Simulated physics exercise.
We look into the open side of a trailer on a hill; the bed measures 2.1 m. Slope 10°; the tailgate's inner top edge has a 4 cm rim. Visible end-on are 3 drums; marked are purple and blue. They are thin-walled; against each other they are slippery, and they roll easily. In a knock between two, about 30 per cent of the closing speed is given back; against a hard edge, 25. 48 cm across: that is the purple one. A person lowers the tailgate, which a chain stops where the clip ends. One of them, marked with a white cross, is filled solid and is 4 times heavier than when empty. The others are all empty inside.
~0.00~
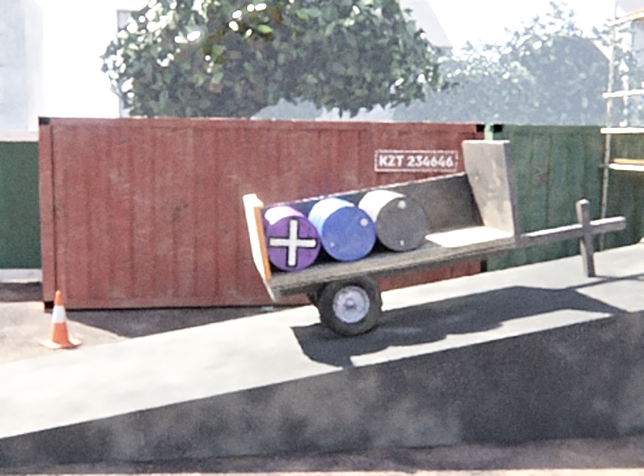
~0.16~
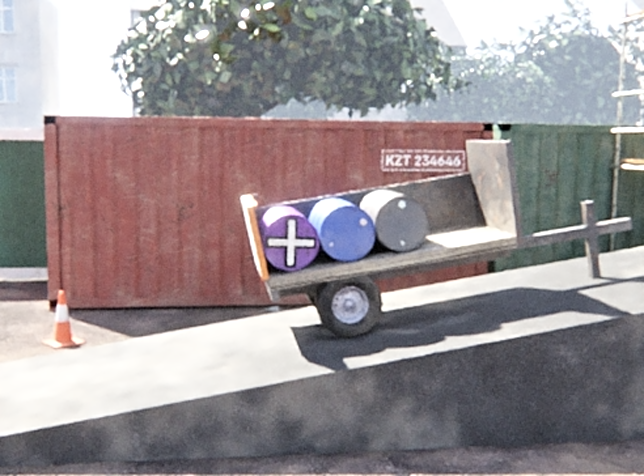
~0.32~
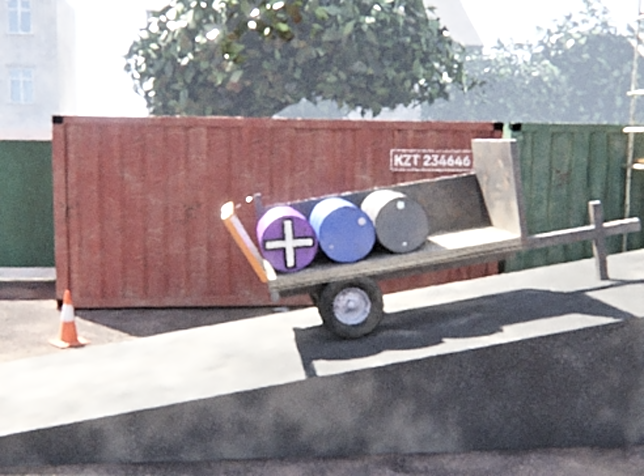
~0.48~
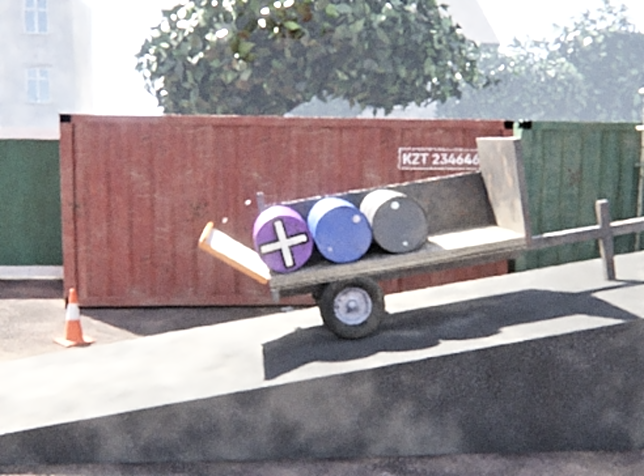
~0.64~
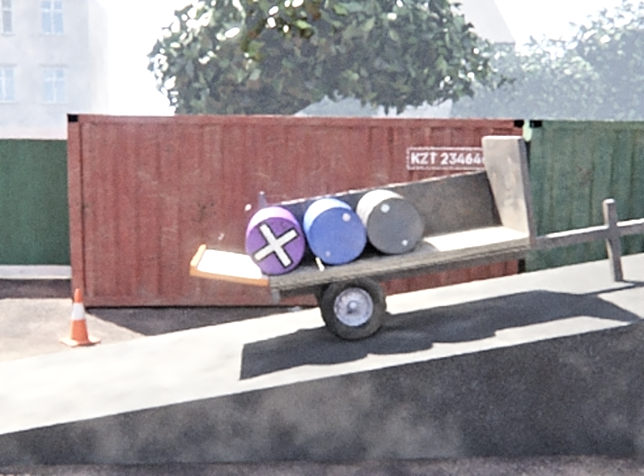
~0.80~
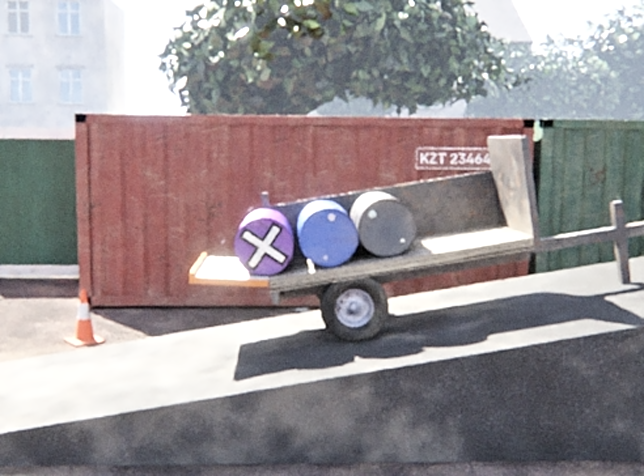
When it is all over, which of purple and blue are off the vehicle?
At the end, purple: Retained, blue: Retained.
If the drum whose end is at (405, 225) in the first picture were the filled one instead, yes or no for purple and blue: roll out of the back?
With that change: Purple does; blue does.
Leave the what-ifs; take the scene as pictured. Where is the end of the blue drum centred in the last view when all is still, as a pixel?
Near pixel (274, 246).
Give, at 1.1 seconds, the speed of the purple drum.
0.5 m/s, give or take.
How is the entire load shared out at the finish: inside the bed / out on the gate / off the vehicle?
Tally: 2; 1; 0.
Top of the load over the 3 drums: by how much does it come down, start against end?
Roughly 10 cm.
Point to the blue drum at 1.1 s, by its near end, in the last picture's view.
(304, 241), more or less.
Then, 1.1 s in, purple is on the gate, 15 cm past the hinge, rolling left; blue is on the bed, 30 cm short of the hinge, rolling left; 0 of 3 are out.
Then, 1.5 s in, purple is on the gate, 35 cm past the hinge, rolling left; blue is on the bed, 10 cm short of the hinge, rolling left; 0 of 3 are out.
Then, 1.9 s in, purple is on the gate, 40 cm past the hinge; blue is on the bed, 5 cm short of the hinge; 0 of 3 are out.
In the end (2.4 s), purple is on the gate, 40 cm past the hinge; blue is on the bed, 10 cm short of the hinge; 0 of 3 are out.
